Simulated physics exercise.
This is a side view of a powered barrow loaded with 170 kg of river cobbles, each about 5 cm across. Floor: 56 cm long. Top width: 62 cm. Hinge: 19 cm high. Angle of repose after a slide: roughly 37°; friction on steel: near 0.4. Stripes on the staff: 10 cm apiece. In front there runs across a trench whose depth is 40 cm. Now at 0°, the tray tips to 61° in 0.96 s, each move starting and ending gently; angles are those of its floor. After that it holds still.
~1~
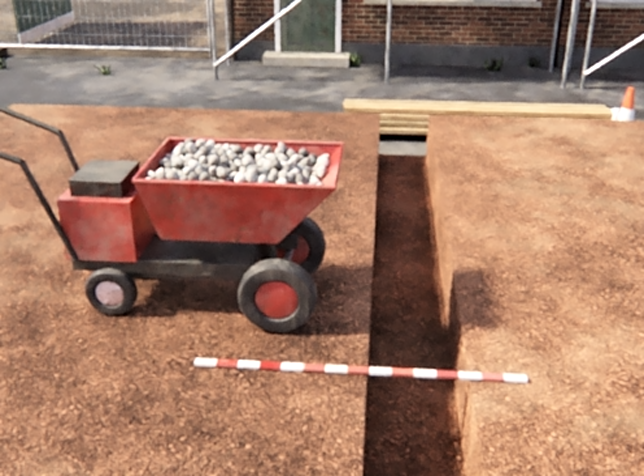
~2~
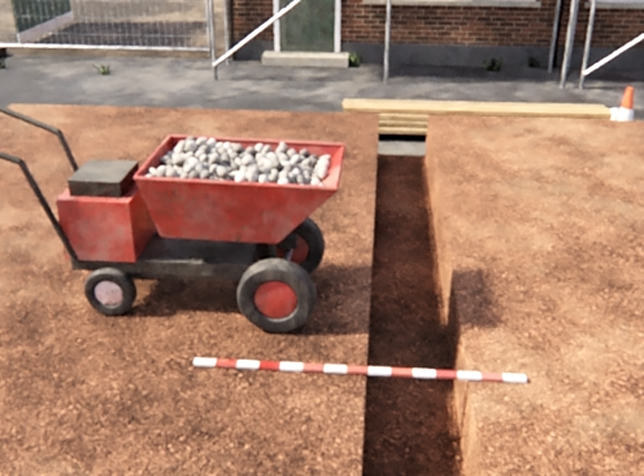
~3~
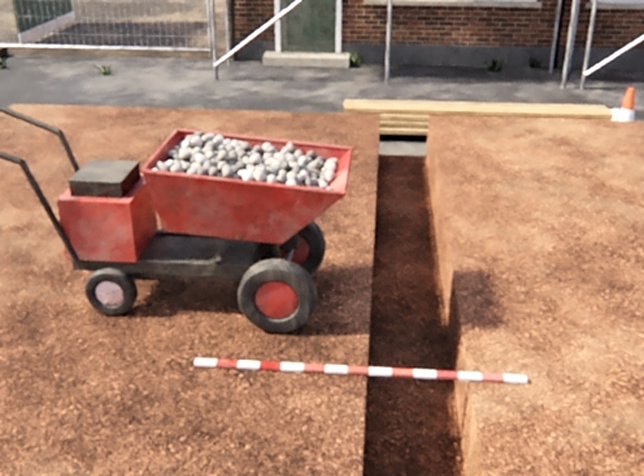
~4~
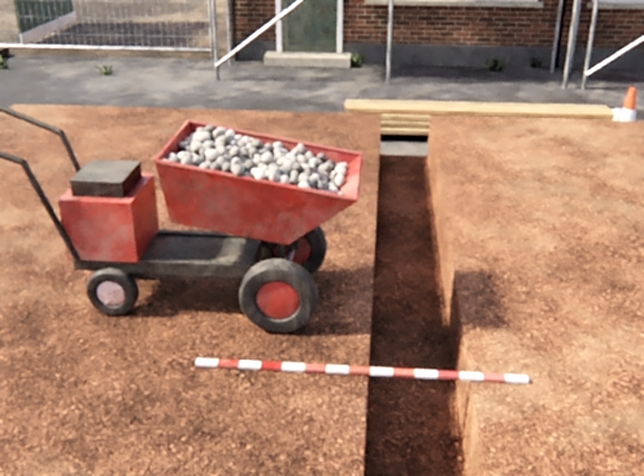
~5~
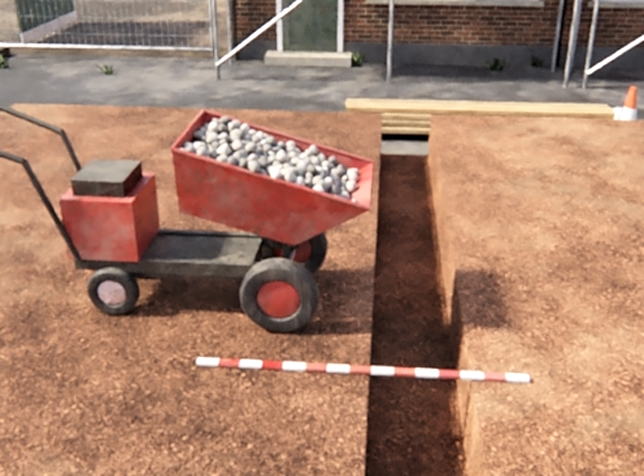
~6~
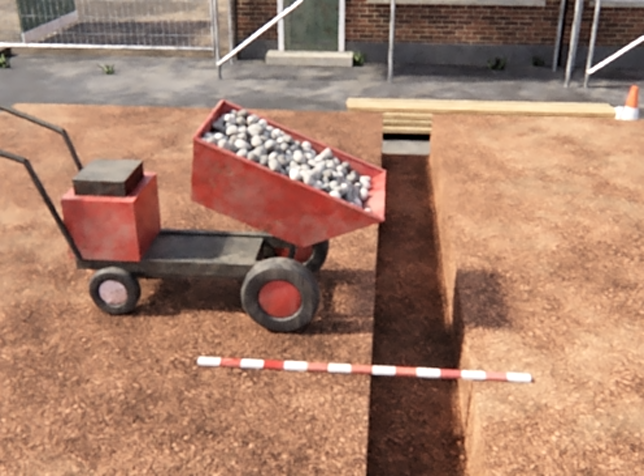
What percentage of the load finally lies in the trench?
About 65 per cent.
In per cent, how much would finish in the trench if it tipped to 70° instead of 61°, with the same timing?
Near 75 per cent then.
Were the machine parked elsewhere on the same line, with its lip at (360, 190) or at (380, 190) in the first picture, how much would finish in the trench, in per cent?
Roughly 50 in a hundred, then 30 in a hundred.
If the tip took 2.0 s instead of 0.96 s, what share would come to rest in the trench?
Near 80 per cent.
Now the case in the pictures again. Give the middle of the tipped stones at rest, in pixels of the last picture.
Around (439, 355).
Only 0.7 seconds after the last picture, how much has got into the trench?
About 15 per cent by then.
Then, 0.3 s after the last picture the floor is at 51°, 100 % in the tray; the foremost stones are at (400, 246).
Then, 0.7 s after the last picture the floor is at 61°, 81 % in the tray, 17 % in the trench, 2 % past the trench; the foremost stones are at (478, 306).
Then, 1.0 s after the last picture the floor is at 61°, 44 % in the tray, 33 % in the trench, 23 % past the trench; the foremost stones are at (574, 313).
Then, 3.0 s after the last picture the floor is at 61°, 9 % in the tray, 65 % in the trench, 25 % past the trench; the foremost stones are past the picture's edge.
